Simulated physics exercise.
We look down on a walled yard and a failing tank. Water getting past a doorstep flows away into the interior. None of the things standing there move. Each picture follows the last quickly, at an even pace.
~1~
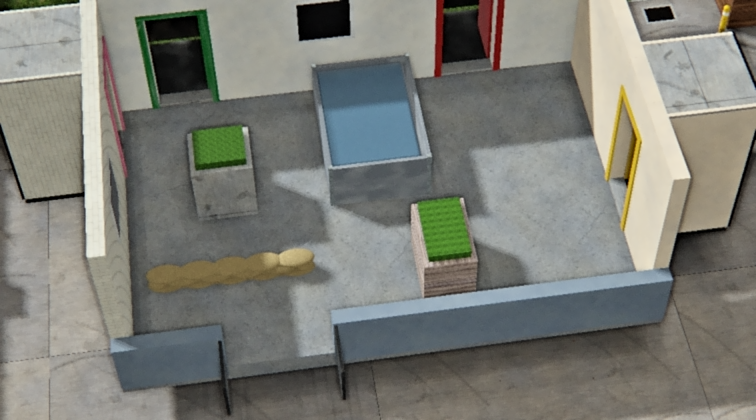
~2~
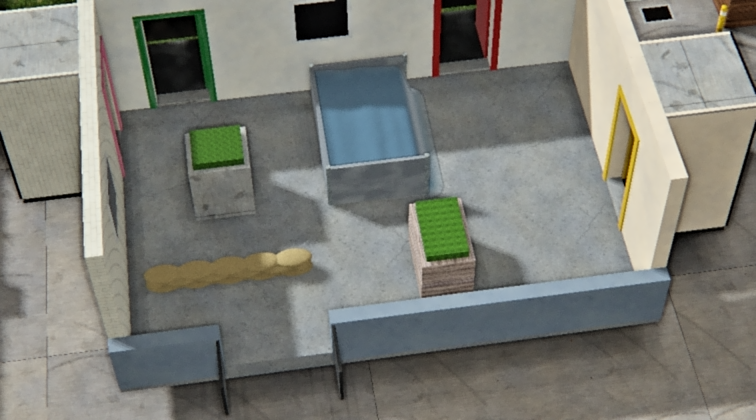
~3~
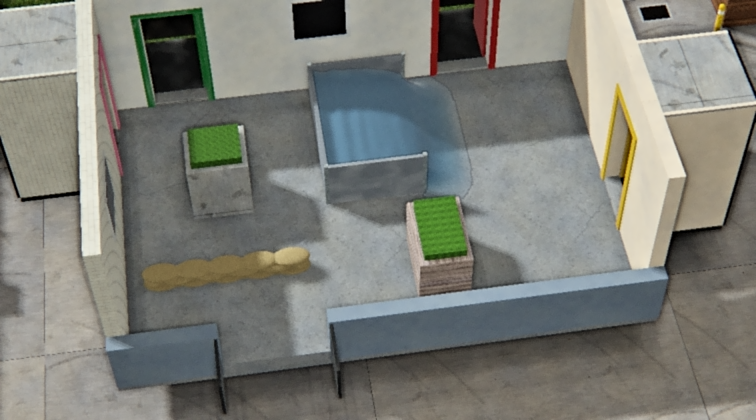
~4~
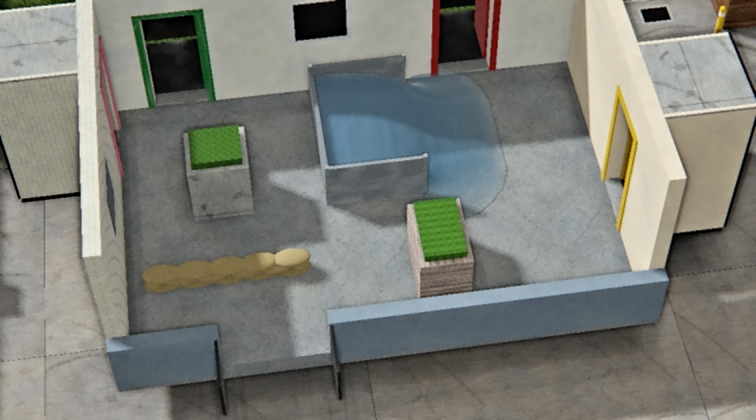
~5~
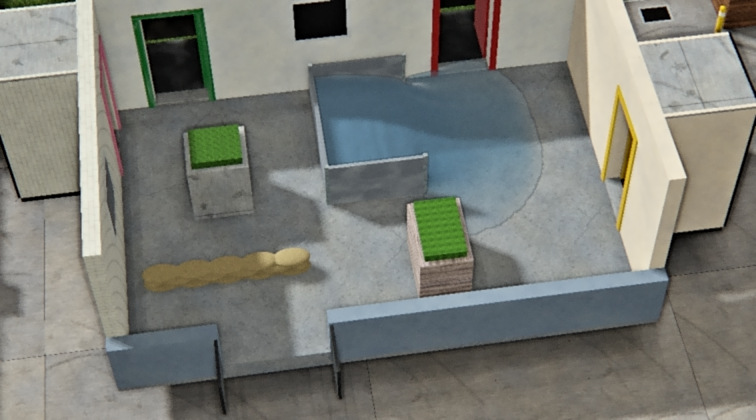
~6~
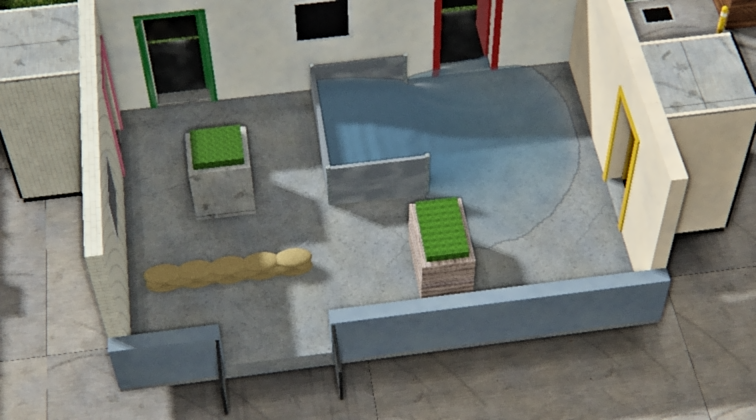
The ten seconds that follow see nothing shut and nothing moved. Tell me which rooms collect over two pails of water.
Here it is: The room behind the green door stays at two pails or less, the room behind the red door collects over two pails, the room behind the pink door stays at two pails or less, the room behind the yellow door collects over two pails.
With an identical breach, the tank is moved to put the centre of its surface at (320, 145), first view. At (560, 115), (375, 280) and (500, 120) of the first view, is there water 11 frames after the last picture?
Hit, spared, hit.
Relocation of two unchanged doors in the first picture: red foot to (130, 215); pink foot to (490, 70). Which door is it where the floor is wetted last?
That is the red door.
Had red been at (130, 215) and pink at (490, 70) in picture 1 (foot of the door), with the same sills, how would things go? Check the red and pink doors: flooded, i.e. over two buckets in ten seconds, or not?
What happens next: The red one falls below the limit, and the pink one overflows.
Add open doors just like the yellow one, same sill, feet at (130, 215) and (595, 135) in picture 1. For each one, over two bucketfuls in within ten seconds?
Taking them in order: The first door stays short, the second door exceeds it.
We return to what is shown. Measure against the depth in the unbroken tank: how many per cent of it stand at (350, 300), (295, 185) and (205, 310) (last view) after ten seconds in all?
Taking the places in turn, I get roughly 2, 0 and 8 percent.
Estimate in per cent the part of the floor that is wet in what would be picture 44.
It works out to about 65 in a hundred.
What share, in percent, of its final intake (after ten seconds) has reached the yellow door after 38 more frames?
Roughly 80 percent.
A moment on, water covers 35 % of the floor; the green door not reached, the red door over two buckets in, the pink door not reached, the yellow door under two buckets in.
Next, water covers 35 % of the floor; the green door not reached, the red door over two buckets in, the pink door not reached, the yellow door over two buckets in.
Then, water covers 40 % of the floor; the green door not reached, the red door far over two buckets in, the pink door not reached, the yellow door far over two buckets in.
Later, water covers 65 % of the floor; the green door wet at the sill, nothing in, the red door far over two buckets in, the pink door not reached, the yellow door far over two buckets in.
In the end, water covers 85 % of the floor; the green door wet at the sill, nothing in, the red door far over two buckets in, the pink door wet at the sill, nothing in, the yellow door far over two buckets in.
